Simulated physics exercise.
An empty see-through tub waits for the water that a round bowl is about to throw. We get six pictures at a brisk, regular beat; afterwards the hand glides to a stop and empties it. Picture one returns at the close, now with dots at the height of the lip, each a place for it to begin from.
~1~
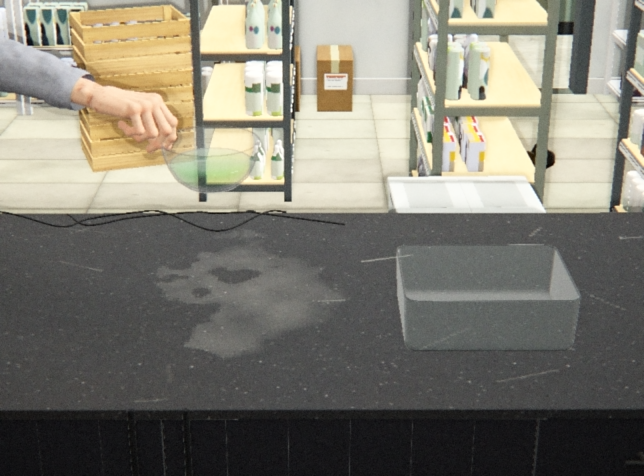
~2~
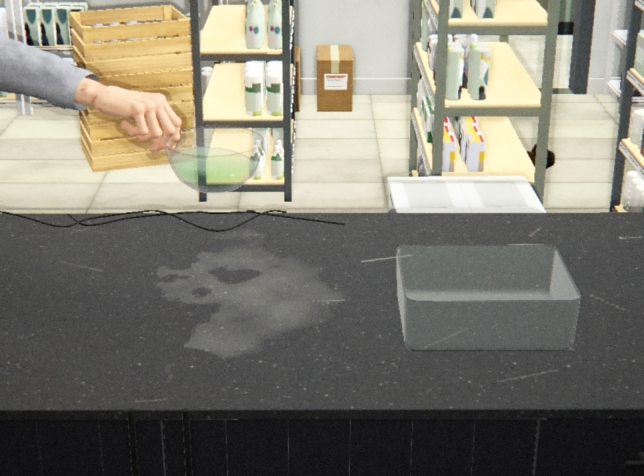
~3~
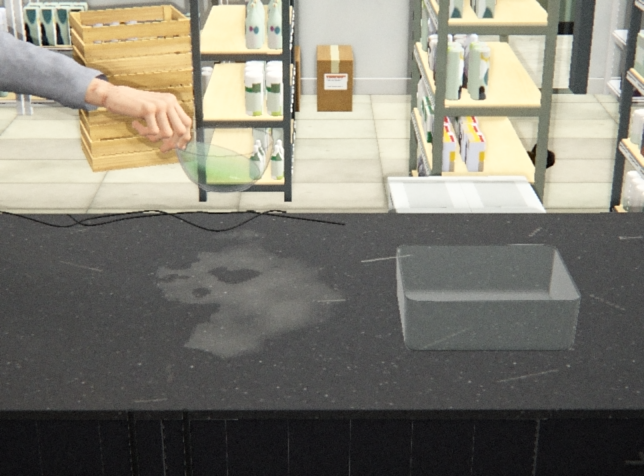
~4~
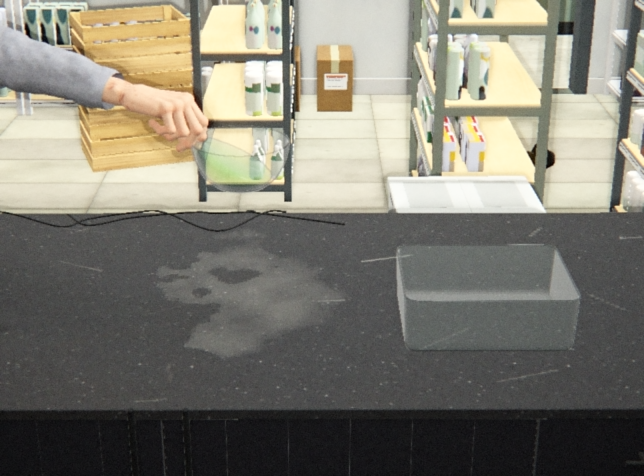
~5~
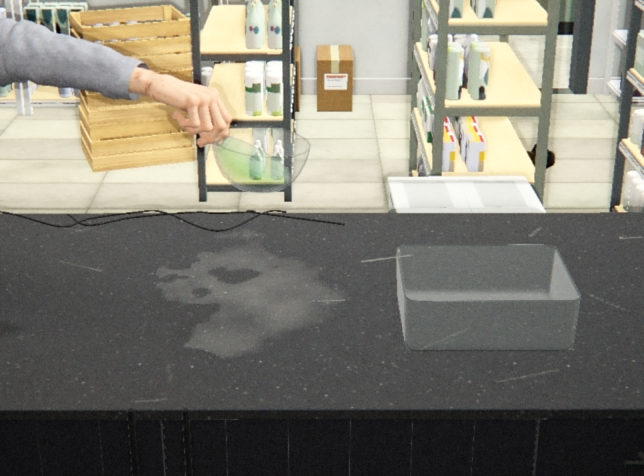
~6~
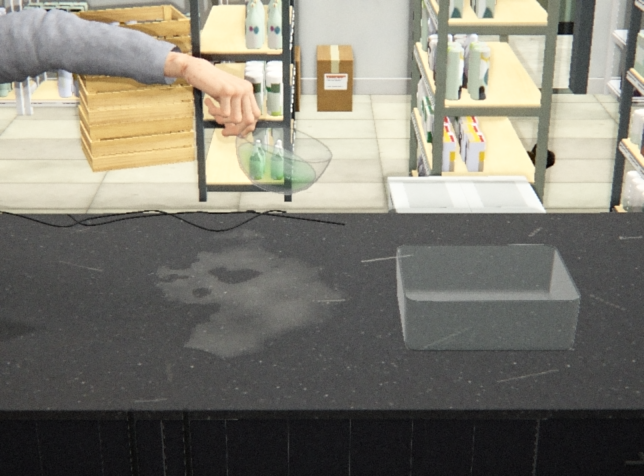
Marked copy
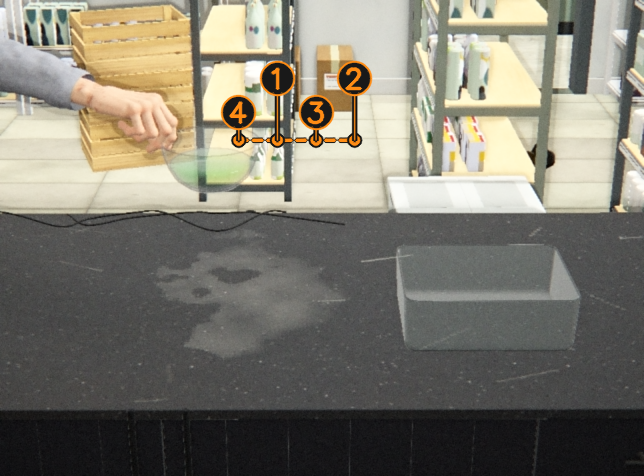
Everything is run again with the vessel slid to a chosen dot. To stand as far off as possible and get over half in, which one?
The answer is spot 4.
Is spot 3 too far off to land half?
No, that is safe.
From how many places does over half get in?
All four.
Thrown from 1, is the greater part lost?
No, that is safe.
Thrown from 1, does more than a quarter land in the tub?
Yes, clearly.
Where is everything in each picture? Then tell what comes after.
Upright, lip at (258, 140); tub from (404, 348) to (573, 348); nothing has left yet.
Upright, lip at (261, 140); nothing has left yet.
Upright, lip at (272, 140); nothing has left yet.
Upright, lip at (288, 141); nothing has left yet.
Tipped about 7°, lip at (309, 145); nothing has left yet.
Tipped about 17°, lip at (331, 154); nothing has left yet.
On the marked copy, 1 at (277, 140); 2 at (354, 140); 3 at (316, 140); 4 at (238, 140).
With 1, about 76 % lands in the tub, 9 % falls short and 15 % goes beside or beyond.
With 2, about 72 % lands in the tub, 4 % falls short and 24 % goes beside or beyond.
With 3, about 87 % lands in the tub, 8 % falls short and 5 % goes beside or beyond.
With 4, about 64 % lands in the tub, 25 % falls short and 12 % goes beside or beyond.
